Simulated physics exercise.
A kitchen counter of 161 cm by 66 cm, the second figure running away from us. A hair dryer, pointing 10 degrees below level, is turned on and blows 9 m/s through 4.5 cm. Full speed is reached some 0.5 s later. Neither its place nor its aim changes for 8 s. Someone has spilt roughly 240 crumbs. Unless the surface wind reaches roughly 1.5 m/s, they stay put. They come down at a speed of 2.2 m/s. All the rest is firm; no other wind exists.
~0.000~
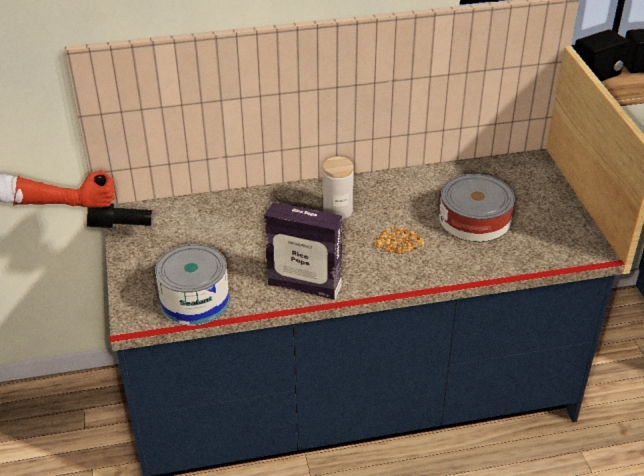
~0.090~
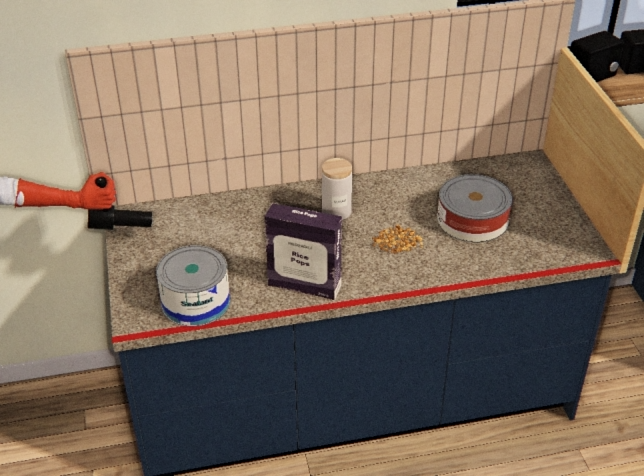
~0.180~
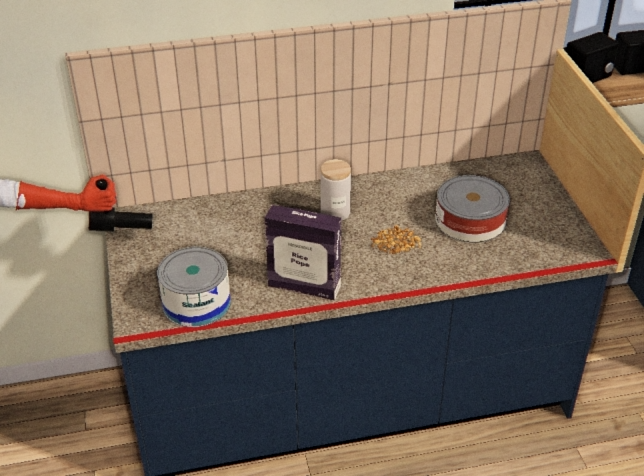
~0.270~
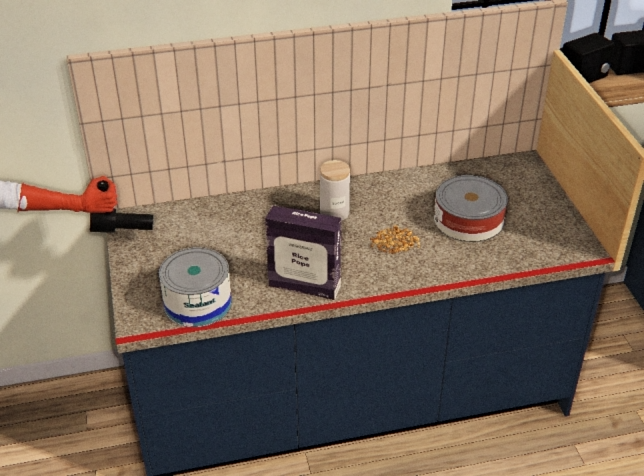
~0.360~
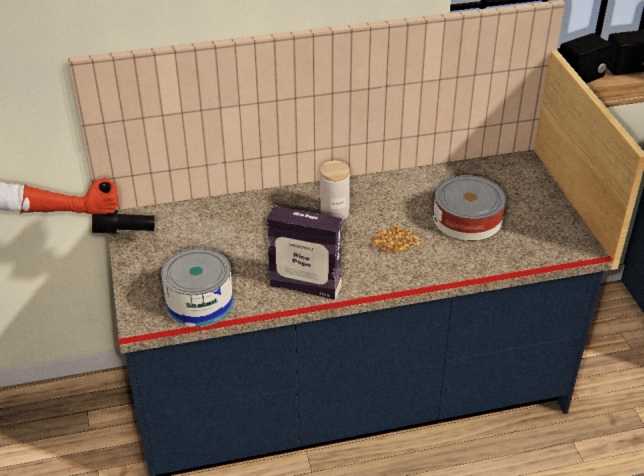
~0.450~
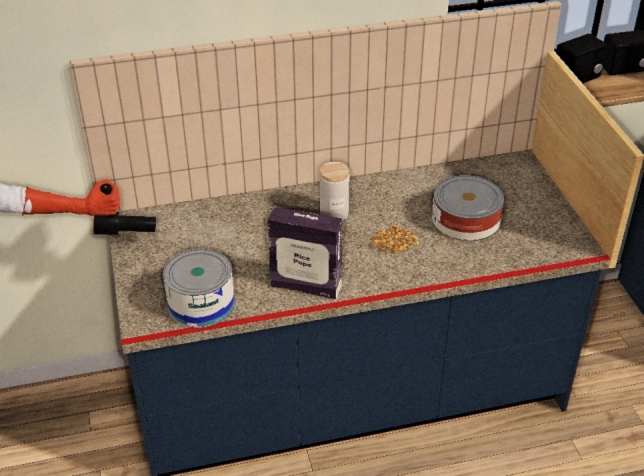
The footage shows a hand holding a black hair dryer at the left of a speckled counter with two tins, a dark box, a jar and a small pile of crumbs; the view shifts very slightly while nothing visibly stirs.
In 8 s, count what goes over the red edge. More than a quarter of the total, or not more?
More than a quarter.
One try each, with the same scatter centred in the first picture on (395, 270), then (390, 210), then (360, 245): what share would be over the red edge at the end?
Roughly 30 %, then 0 %, then 40 %.
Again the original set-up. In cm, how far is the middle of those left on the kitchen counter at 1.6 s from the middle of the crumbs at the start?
Around 40 cm from the start.
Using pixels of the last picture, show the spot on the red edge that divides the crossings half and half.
Roughly at pixel (529, 274).
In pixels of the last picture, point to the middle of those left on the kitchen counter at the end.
I'd put it around (515, 257).
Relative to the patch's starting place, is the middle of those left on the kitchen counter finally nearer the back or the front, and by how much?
Shift: Towards the near end, some 15 cm.
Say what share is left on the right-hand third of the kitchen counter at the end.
About 60 percent.
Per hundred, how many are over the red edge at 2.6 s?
It comes to around 40 %.
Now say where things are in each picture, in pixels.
In the first picture, the middle of the crumbs is near (398, 241), none has stirred yet and the mouth of the hair dryer is at (151, 218).
In the second picture, the middle of the crumbs is near (397, 242), none has stirred yet and the red edge is centred on (378, 302).
In the third picture, the middle of the crumbs is near (395, 242), none has stirred yet, the top of a jar is at (336, 168) and the top of a large tin is at (473, 197).
In the fourth picture, the middle of the crumbs is near (395, 242) and none has stirred yet.
In the fifth picture, the middle of the crumbs is near (394, 242) and none has stirred yet.
In the sixth picture, the middle of the crumbs is near (394, 242) and none has stirred yet.
After 1.6 s, 35 % are over the red edge; the middle of those still in play is near (515, 257); 56 % have settled or left.
After 2.6 s, 37 % are over the red edge; the middle of those still in play is near (515, 257); 63 % have settled or left.
After 4.4 s, 39 % are over the red edge; the middle of those still in play is near (515, 257); 68 % have settled or left.
After 8.0 s, at the end, 42 % are over the red edge; the middle of those still in play is near (515, 257).
